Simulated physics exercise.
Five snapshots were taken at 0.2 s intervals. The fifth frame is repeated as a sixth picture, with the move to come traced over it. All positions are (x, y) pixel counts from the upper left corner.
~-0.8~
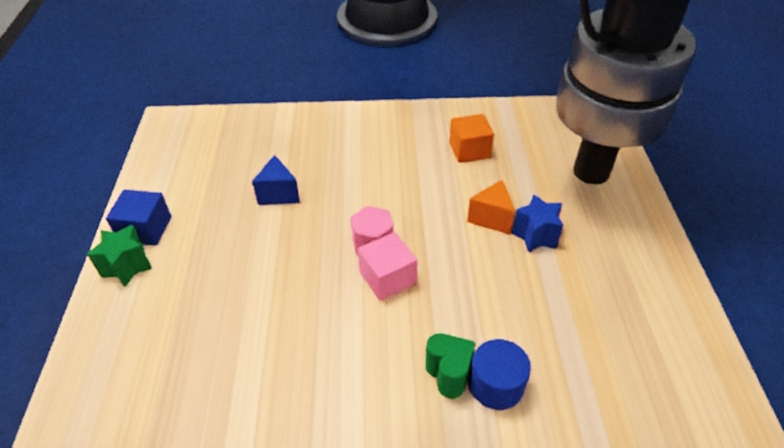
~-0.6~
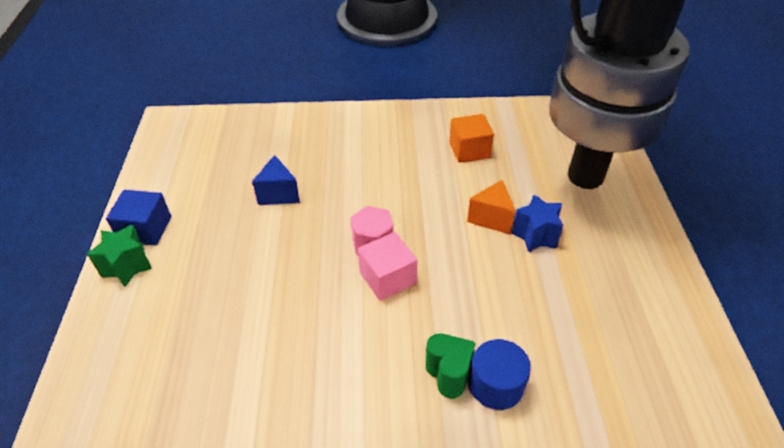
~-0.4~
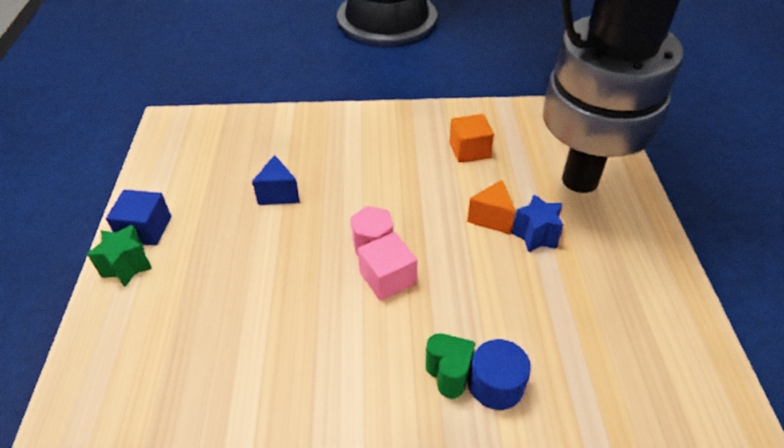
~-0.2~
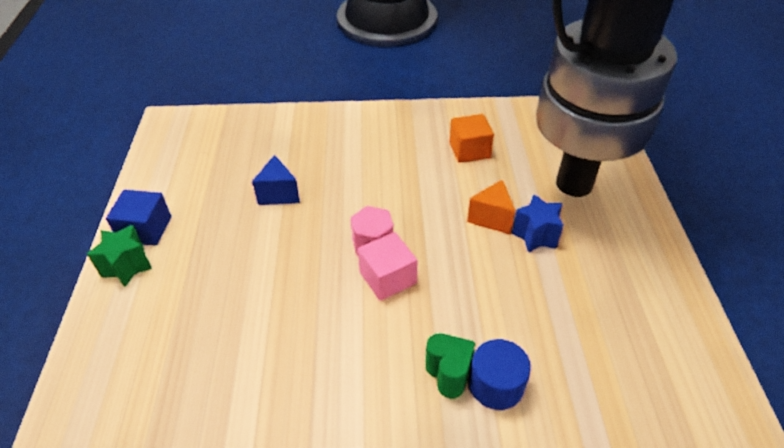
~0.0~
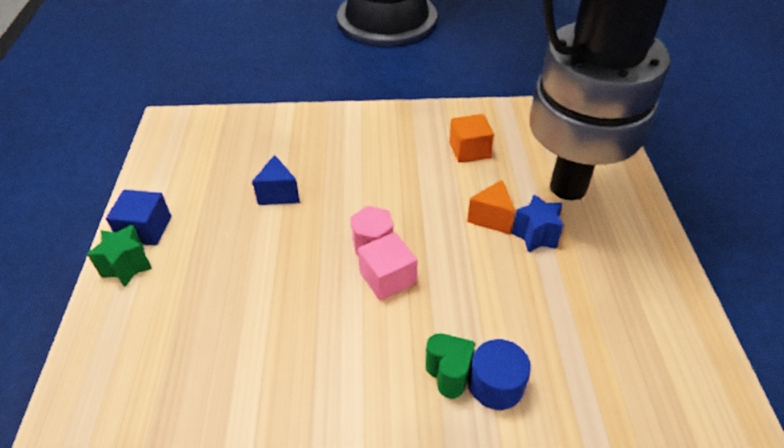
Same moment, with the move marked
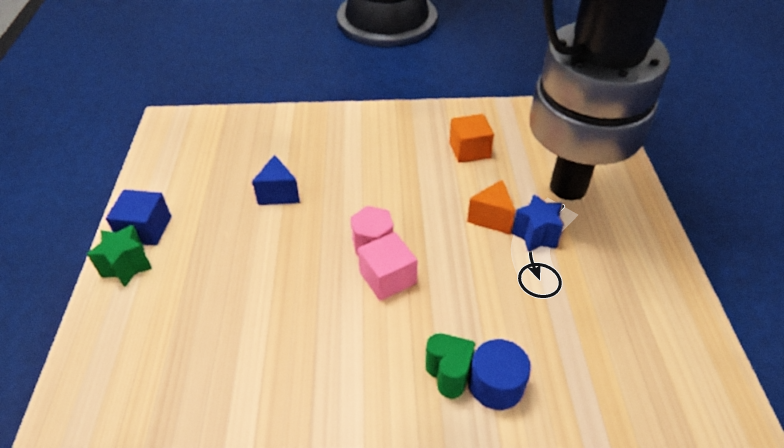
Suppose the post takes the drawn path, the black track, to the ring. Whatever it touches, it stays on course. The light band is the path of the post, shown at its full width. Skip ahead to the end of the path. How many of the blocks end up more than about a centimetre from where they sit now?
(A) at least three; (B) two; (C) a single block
It's C.
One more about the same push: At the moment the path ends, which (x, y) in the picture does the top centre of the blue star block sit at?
My best guess is (512, 268).
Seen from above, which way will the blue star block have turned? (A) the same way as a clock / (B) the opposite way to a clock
That would be A.
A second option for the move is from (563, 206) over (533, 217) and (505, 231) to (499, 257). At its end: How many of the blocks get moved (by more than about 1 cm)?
My forecast: 2.
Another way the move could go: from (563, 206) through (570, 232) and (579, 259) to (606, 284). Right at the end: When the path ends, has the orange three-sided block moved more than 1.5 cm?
I believe not.
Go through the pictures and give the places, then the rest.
In the first picture, lower end of the post (591, 173), tops of blocks, orange three-sided block (496, 195), blue star block (542, 211).
In the second picture, post (586, 177), blocks as before.
In the third picture, post (580, 181), blocks as before.
In the fourth picture, post (574, 185), blocks as before.
In the fifth picture, post (568, 188), orange three-sided block (496, 195), blue star block (542, 211).
The drawn path runs from (563, 206) through (543, 226) and (530, 250) to (540, 280).
On the path given first. One third of the way, post (548, 208); blue star block (533, 223).
Two thirds of the way, post (535, 233); blue star block (517, 249), turned 10° clockwise.
At the end, post (545, 263); orange three-sided block not moved; blue star block (512, 268), turned 40° clockwise.
